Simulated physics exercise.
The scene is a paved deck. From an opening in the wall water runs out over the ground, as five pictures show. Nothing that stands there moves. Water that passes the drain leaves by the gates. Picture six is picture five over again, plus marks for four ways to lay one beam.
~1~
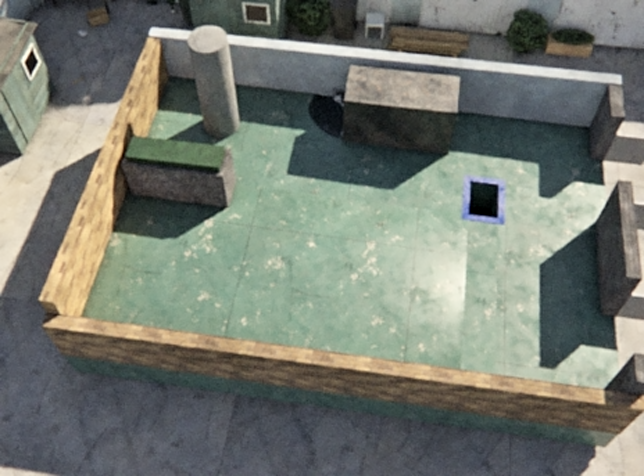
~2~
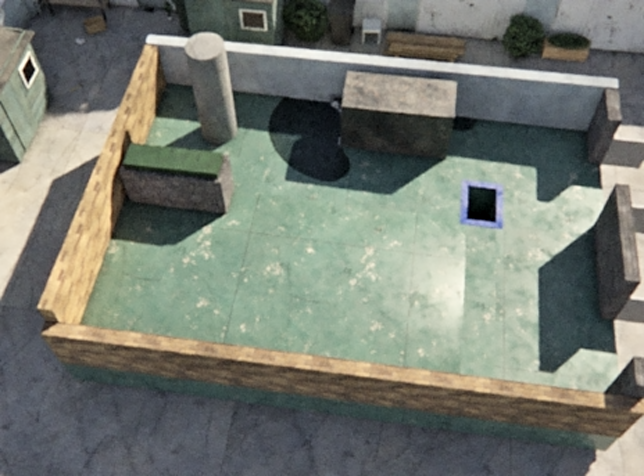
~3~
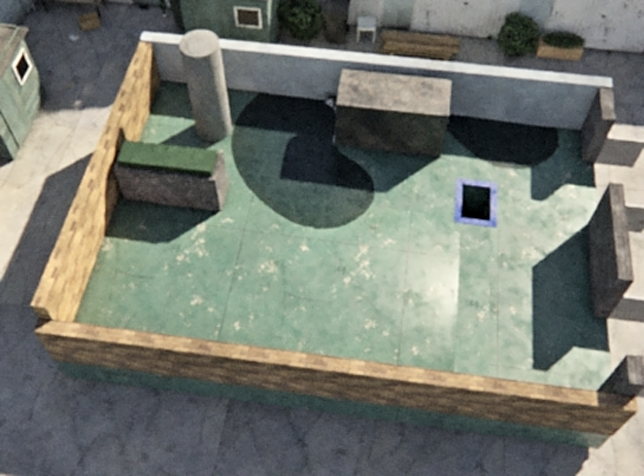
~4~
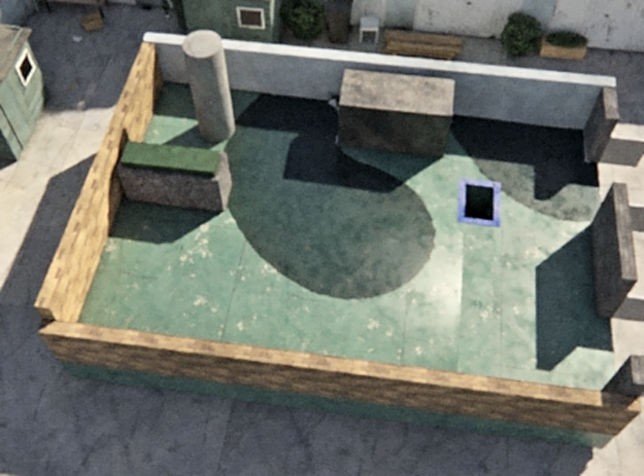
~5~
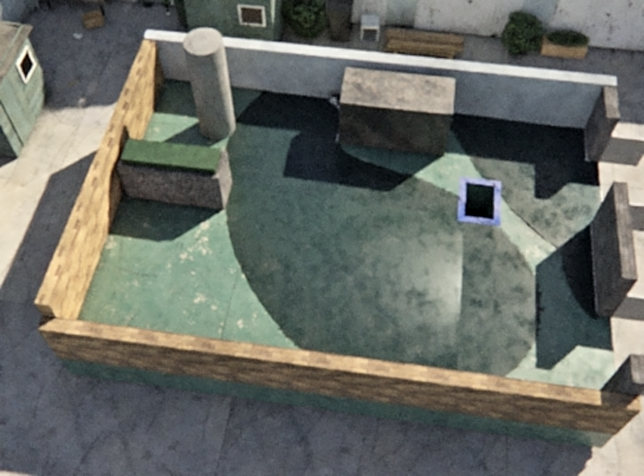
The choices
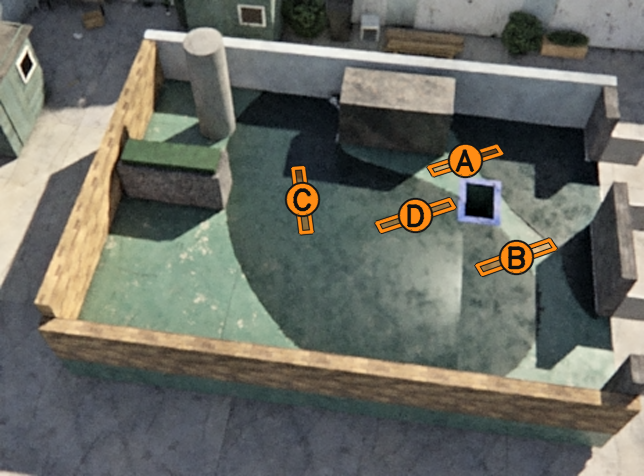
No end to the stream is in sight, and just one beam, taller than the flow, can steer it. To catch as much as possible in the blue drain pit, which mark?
Go for D.
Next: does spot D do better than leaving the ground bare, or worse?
Spot D is better.
On the marked copy, A from (431, 171) to (499, 149); B from (479, 269) to (552, 244); C from (298, 168) to (306, 232); D from (379, 227) to (451, 203).
With A, about 2 % of the stream goes into the blue drain pit, about 98 % out by the gates.
With B, about 2 % of the stream goes into the blue drain pit, about 98 % out by the gates.
With C, about 3 % of the stream goes into the blue drain pit, about 97 % out by the gates.
With D, about 8 % of the stream goes into the blue drain pit, about 92 % out by the gates.
